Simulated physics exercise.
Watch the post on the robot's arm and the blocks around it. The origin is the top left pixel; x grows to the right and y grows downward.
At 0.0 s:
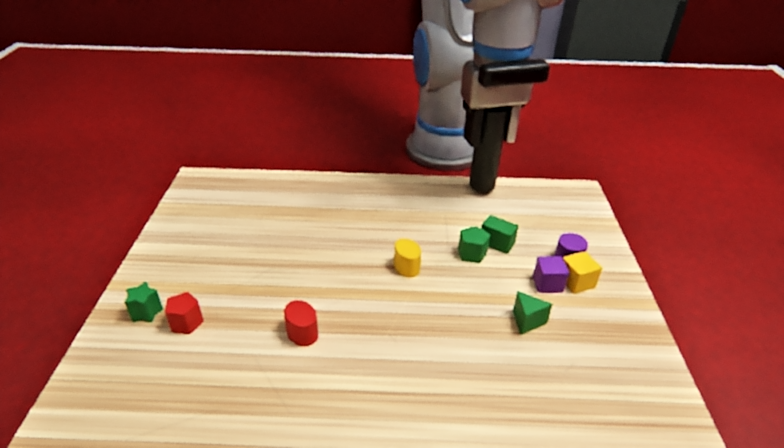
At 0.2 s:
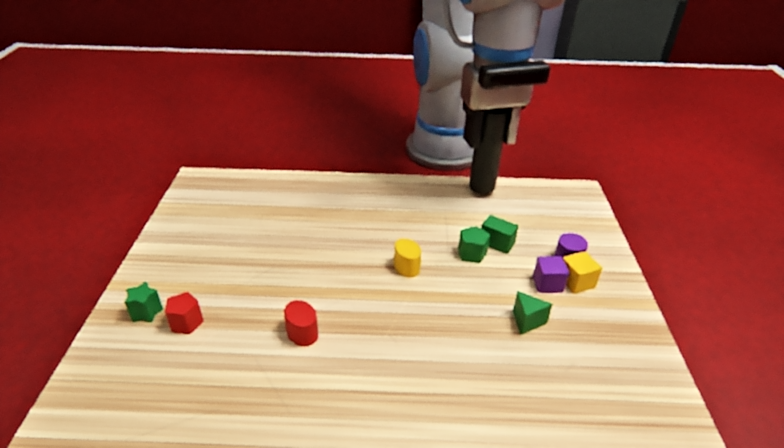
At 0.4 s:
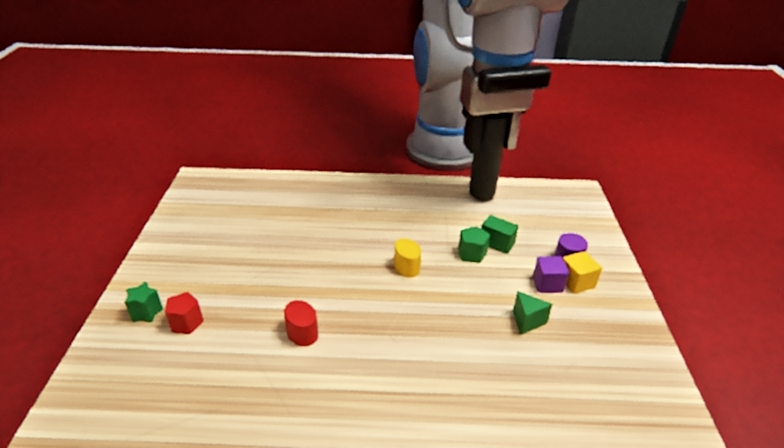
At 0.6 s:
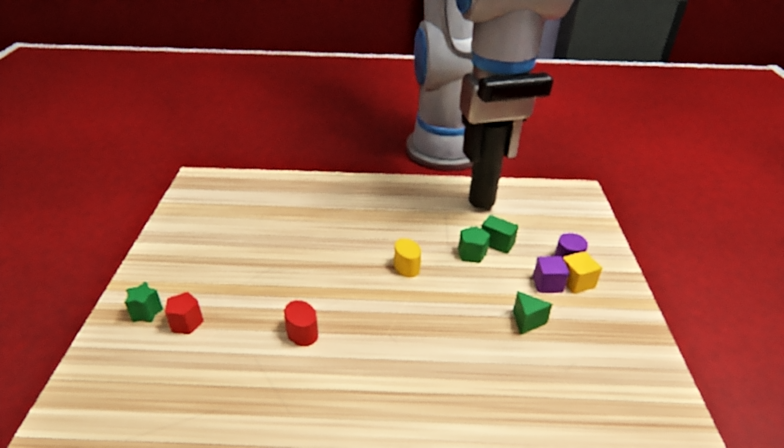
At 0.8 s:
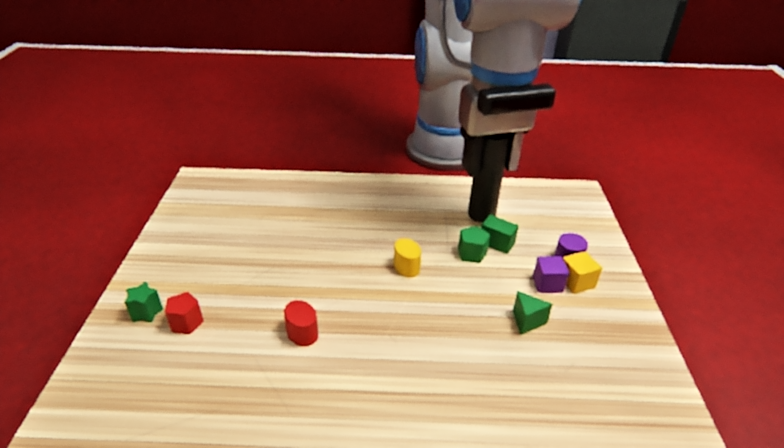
Robot arm with a dark post moving slightly forward over a wooden board toward green blocks, the scattered coloured blocks staying still.
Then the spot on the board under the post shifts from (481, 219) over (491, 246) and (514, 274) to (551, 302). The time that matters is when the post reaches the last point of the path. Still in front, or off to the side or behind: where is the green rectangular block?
I think it holds its spot in front.
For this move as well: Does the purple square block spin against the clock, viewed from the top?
Yes
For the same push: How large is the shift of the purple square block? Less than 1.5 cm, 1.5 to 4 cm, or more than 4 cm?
Above 4 cm.
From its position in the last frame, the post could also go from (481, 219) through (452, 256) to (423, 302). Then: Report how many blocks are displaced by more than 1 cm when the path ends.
It will shift just one block.
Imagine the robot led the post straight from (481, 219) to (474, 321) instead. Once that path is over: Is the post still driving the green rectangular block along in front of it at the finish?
That would be a no.
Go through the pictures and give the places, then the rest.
Tip of the post at (482, 185), middles of tops, green pentagonal block at (475, 235), green rectangular block at (500, 224), purple square block at (553, 265), yellow square block at (583, 262), in the first frame.
Post at (482, 186), nothing pushed, in the second frame.
Post at (482, 192), nothing pushed, in the third frame.
Post at (482, 201), nothing pushed, in the fourth frame.
Post at (482, 214), green pentagonal block at (475, 235), green rectangular block at (500, 224), purple square block at (553, 265), yellow square block at (583, 262), in the fifth frame.
What follows on the original path. One third of the way, post at (492, 241); green pentagonal block at (473, 238), turned 15° clockwise; green rectangular block at (517, 242), turned 50° anticlockwise.
Two thirds of the way, post at (516, 269); green pentagonal block at (472, 239), turned 25° clockwise; green rectangular block at (545, 267), turned 80° anticlockwise; purple square block at (570, 276), turned 40° anticlockwise; yellow square block at (586, 263), turned 15° anticlockwise.
At the end, post at (552, 297); green pentagonal block at (472, 239), turned 25° clockwise; green rectangular block at (586, 292), turned 110° anticlockwise; purple square block at (613, 292), turned 75° anticlockwise; yellow square block at (587, 263), turned 20° anticlockwise.
